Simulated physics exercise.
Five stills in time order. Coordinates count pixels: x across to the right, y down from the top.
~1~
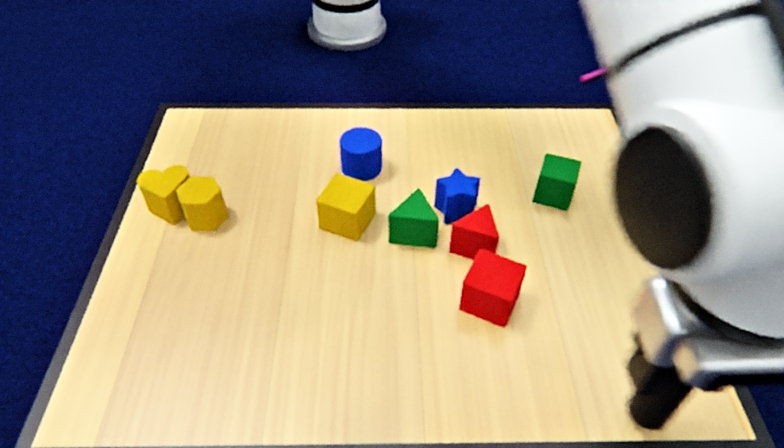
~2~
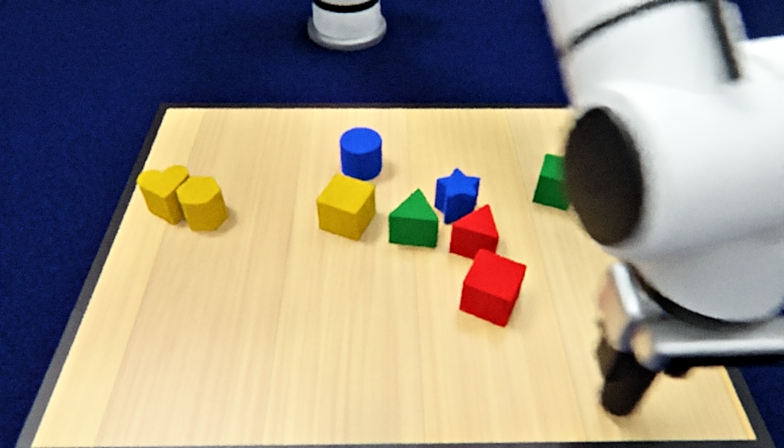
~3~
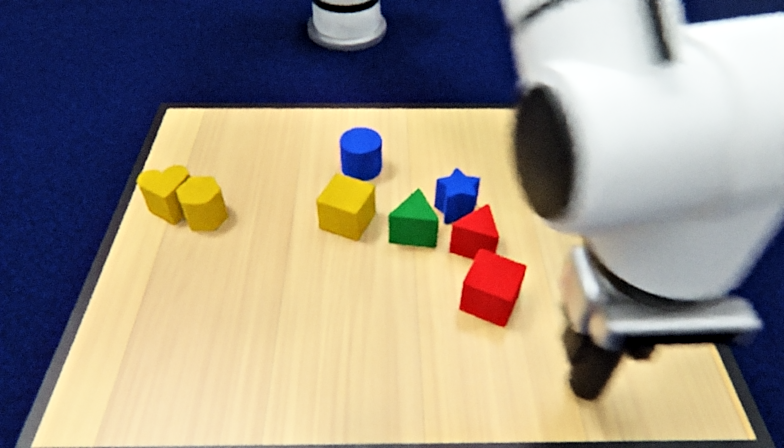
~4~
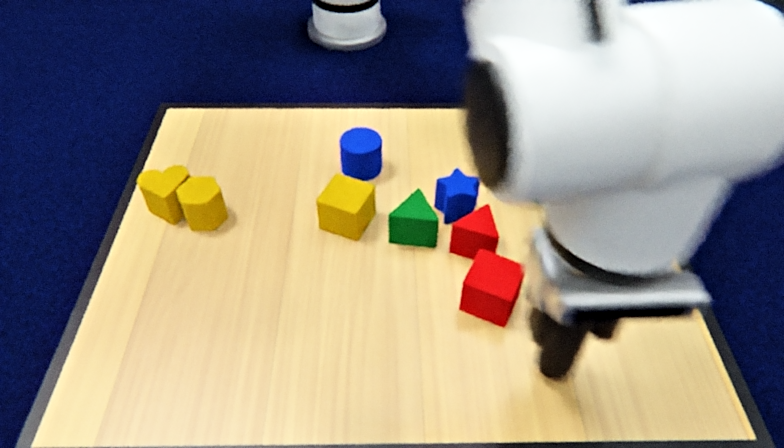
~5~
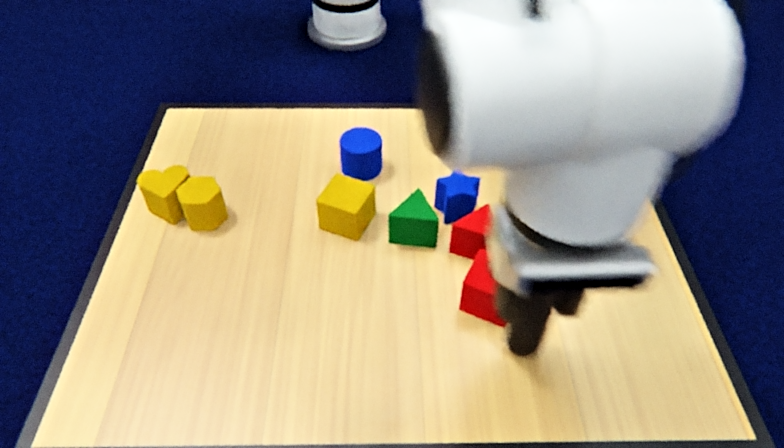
A pale wooden board edged in black lies on a deep blue surface, seen from above at an angle by a still camera. Yellow blocks sit at left, with a blue cylinder, yellow cube, green triangle, blue star, red triangle and red cube around the middle and a green block at right. A white robot arm with a dark tip glides left and slightly upward, covering the green block and partly the red cube, while no block moves.
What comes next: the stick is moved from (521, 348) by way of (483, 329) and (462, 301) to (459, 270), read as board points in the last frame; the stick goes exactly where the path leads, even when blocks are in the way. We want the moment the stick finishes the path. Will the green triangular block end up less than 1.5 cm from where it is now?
Going by the path, yes.
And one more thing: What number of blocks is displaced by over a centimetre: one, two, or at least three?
I'd say two blocks get shifted by more than about 1 cm.
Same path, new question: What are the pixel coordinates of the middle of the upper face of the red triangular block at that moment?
Final place: (498, 193).
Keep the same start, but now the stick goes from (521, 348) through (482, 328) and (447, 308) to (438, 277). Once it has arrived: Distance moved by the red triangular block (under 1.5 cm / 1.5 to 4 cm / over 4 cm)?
The shift is from 1.5 to 4 cm.
On the path given first. One third of the way, stick at (484, 322); red square piece at (483, 259), turned 25° clockwise.
Two thirds of the way, stick at (464, 293); red triangular block at (485, 210), turned 25° anticlockwise; red square piece at (477, 239), turned 60° clockwise.
At the end, stick at (460, 263); green triangular block unmoved; blue star at (459, 180); red triangular block at (498, 193); red square piece at (480, 216), turned 85° clockwise.
